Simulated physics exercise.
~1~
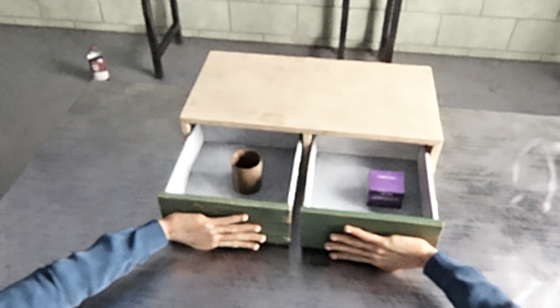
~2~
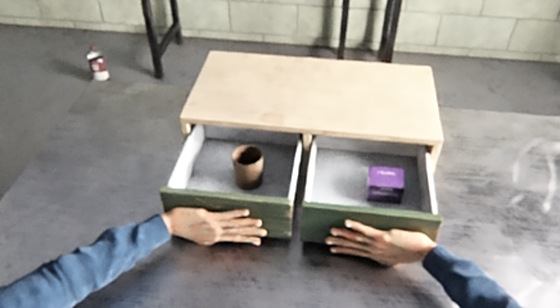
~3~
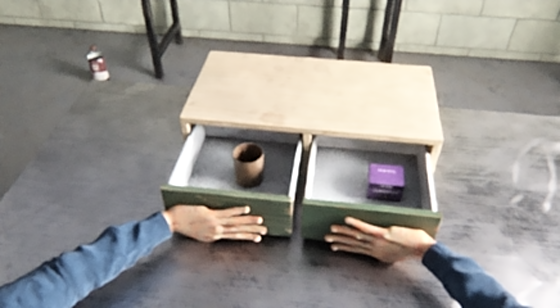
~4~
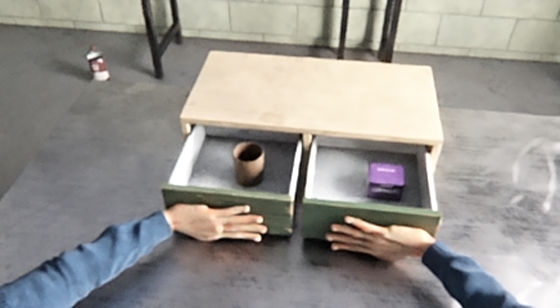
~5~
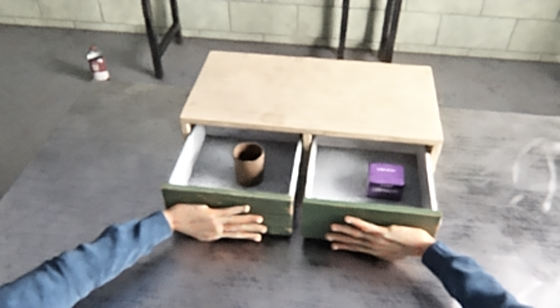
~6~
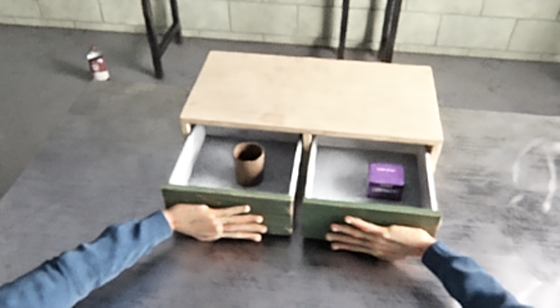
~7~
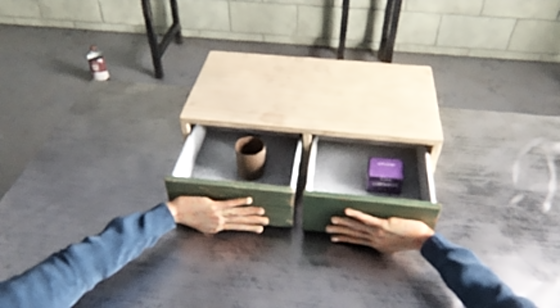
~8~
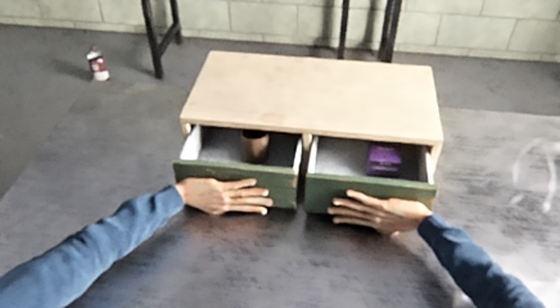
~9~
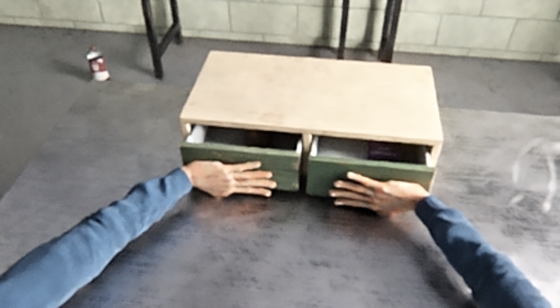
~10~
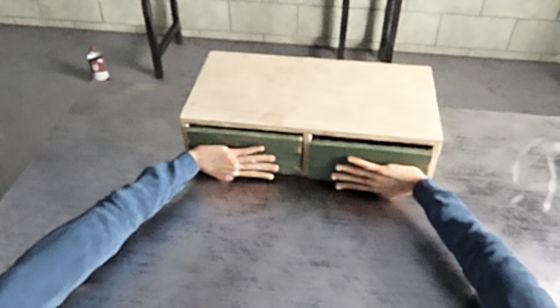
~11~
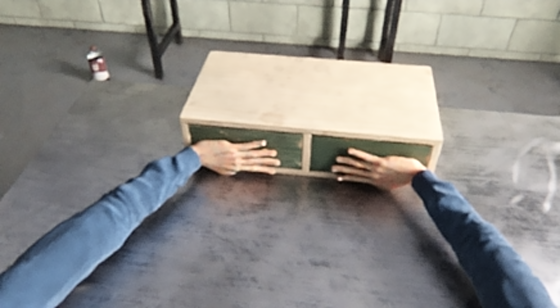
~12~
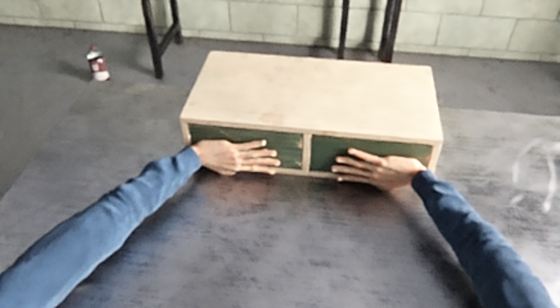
The clip shows two hands resting on the green fronts of two open drawers in a wooden chest, the left holding a brown cup and the right a purple box. After a pause, the hands push both drawers inward together until they sit fully closed, hiding the objects.
